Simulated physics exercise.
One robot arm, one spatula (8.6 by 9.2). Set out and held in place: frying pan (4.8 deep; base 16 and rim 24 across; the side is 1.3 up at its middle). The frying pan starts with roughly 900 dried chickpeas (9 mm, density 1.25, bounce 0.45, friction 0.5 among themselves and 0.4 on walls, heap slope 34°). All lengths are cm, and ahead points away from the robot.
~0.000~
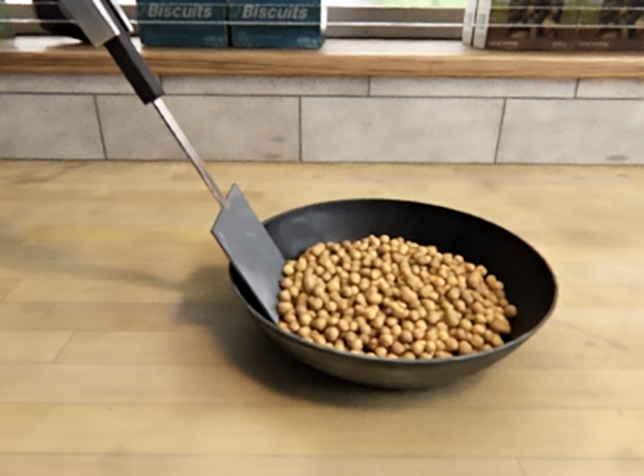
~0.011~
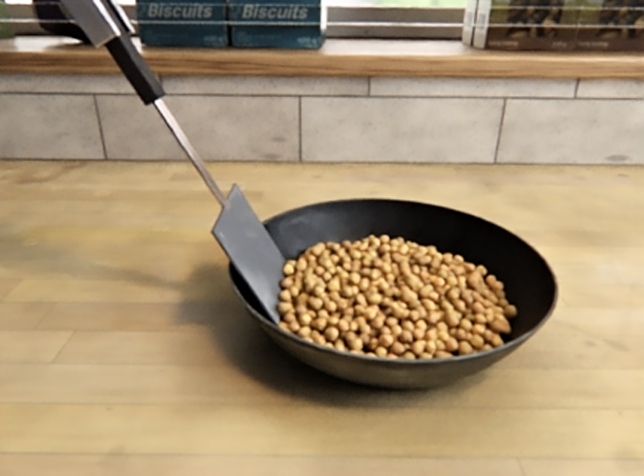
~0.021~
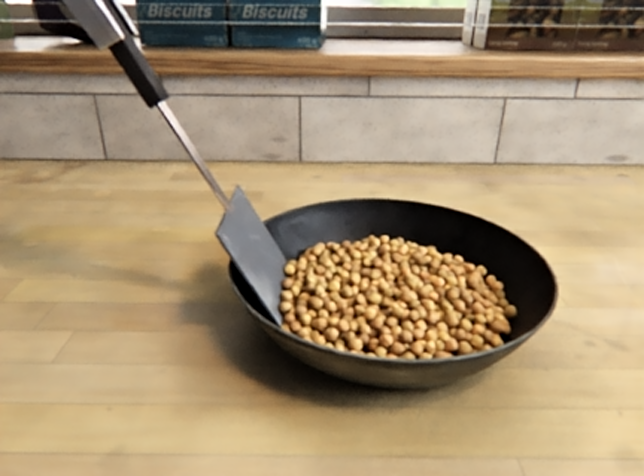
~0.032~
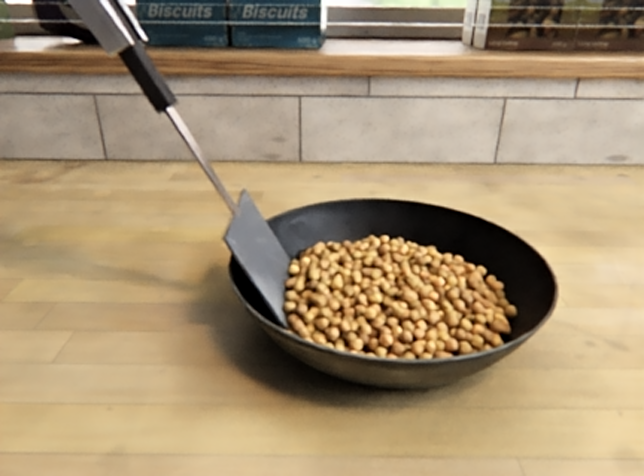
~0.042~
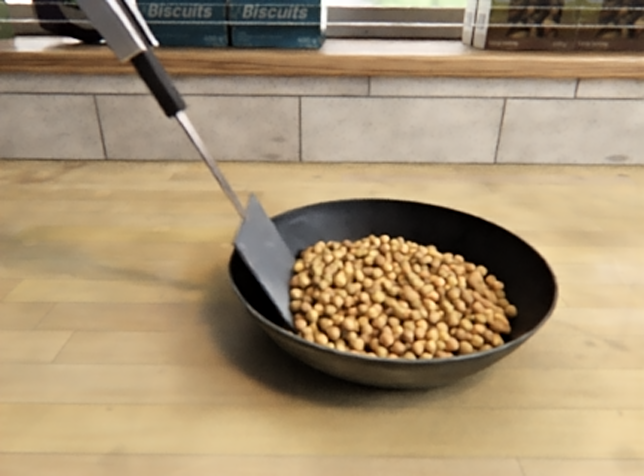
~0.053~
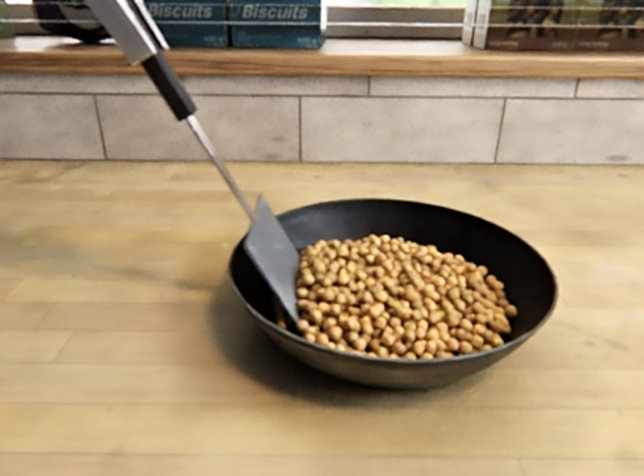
At first, a gray spatula held by a robot arm rests its blade inside the left edge of a black frying pan heaped with dried chickpeas on a wooden counter. The spatula then slides slightly right and a little down, nudging the nearest chickpeas while the pan stays still.
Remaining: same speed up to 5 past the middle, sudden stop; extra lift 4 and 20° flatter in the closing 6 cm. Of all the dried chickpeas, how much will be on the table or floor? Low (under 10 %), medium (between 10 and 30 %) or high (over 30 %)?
On the table or floor the share is low, under 10 %.
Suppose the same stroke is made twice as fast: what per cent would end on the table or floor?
Then about 20 per cent.
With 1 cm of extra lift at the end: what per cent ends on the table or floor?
About 0 per cent.
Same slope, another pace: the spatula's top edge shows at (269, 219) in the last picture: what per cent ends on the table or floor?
Some 10 per cent.
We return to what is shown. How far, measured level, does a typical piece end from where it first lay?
Some 3 cm.
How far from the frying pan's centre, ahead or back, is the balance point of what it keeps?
Roughly 4.0 cm ahead.
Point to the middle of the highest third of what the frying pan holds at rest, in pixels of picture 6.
Around (481, 276).
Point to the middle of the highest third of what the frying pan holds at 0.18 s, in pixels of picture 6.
Near (430, 273).
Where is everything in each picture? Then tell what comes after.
The first picture shows the spatula top edge at (224, 204), sloping 62°; upper third of the load around (388, 287), from x 280 to 510, top at y 240; 900 in the frying pan.
The second picture shows the spatula top edge at (225, 204), sloping 62°; upper third of the load around (388, 287), from x 280 to 510, top at y 240.
The third picture shows the spatula top edge at (228, 207), sloping 62°; upper third of the load around (388, 287), from x 280 to 510, top at y 240.
The fourth picture shows the spatula top edge at (235, 211), sloping 62°; upper third of the load around (386, 286), from x 280 to 510, top at y 240.
The fifth picture shows the spatula top edge at (244, 215), sloping 62°; upper third of the load around (384, 285), from x 280 to 510, top at y 240.
The sixth picture shows the spatula top edge at (253, 217), sloping 62°; upper third of the load around (383, 283), from x 275 to 510, top at y 240; 900 in the frying pan.
After 0.12 s, sloping 62°, highest piece 13 above the table; 897 in the frying pan, 3 on the blade or in flight.
After 0.18 s, sloping 53°, highest piece 21 above the table; 894 in the frying pan, 6 on the blade or in flight.
After 0.41 s, sloping 42°, highest piece 17 above the table; 885 in the frying pan, 12 on the table or floor, 3 on the blade or in flight.
After 1.46 s, sloping 42°, highest piece 5 above the table; 885 in the frying pan, 15 on the table or floor.
In the end, 885 in the frying pan, 15 on the table or floor. That is 2 % on the table or floor.
